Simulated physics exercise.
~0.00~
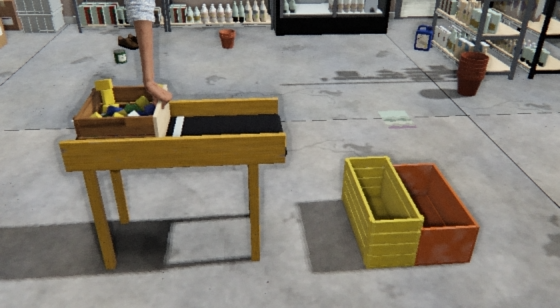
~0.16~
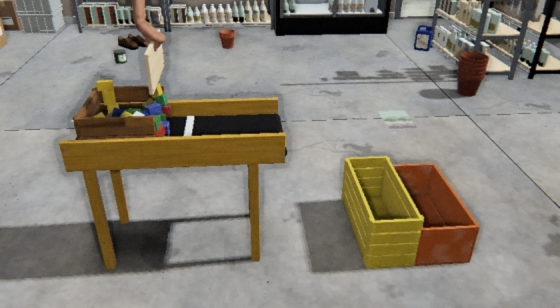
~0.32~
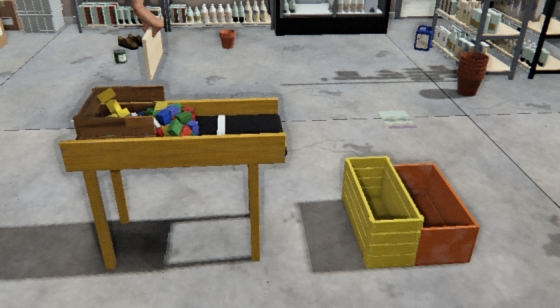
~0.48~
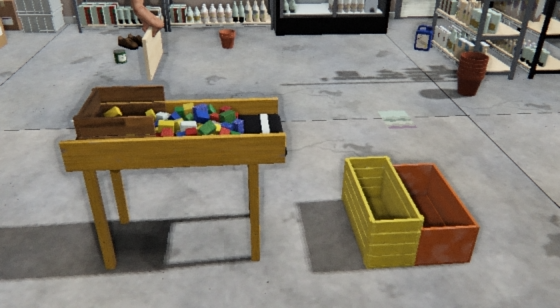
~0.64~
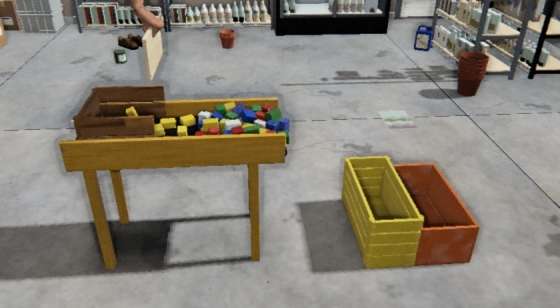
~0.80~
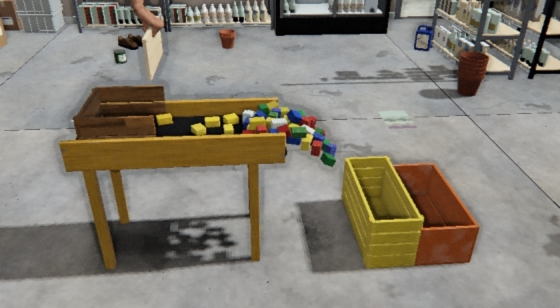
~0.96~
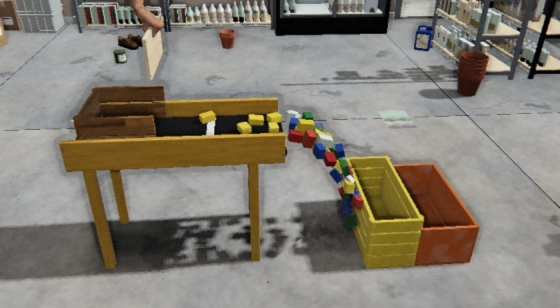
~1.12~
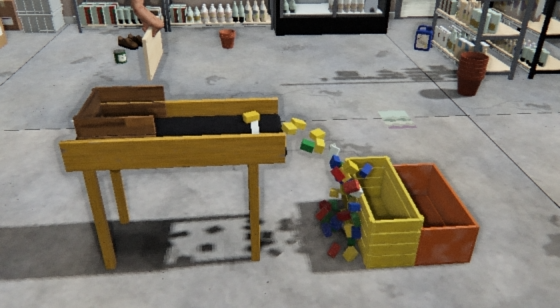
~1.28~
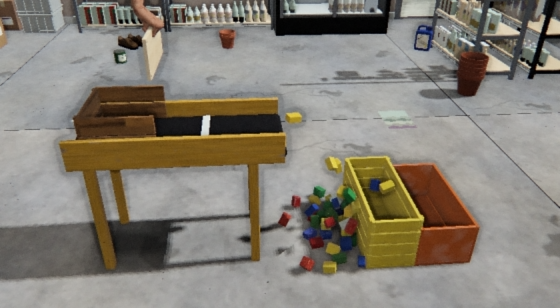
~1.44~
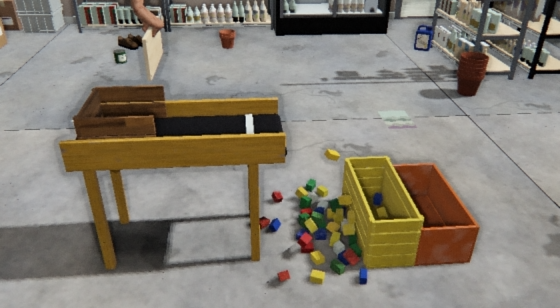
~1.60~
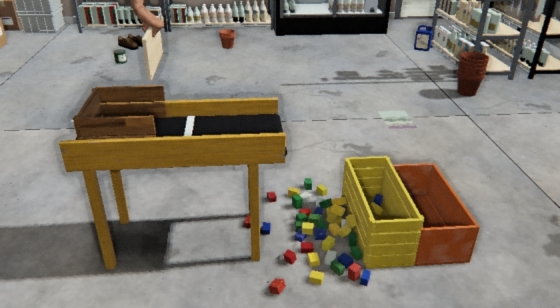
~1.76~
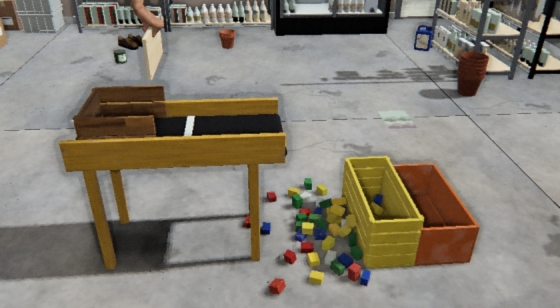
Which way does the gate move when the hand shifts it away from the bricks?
The gate moves up, lifted by the hand and then held above the wooden pen.
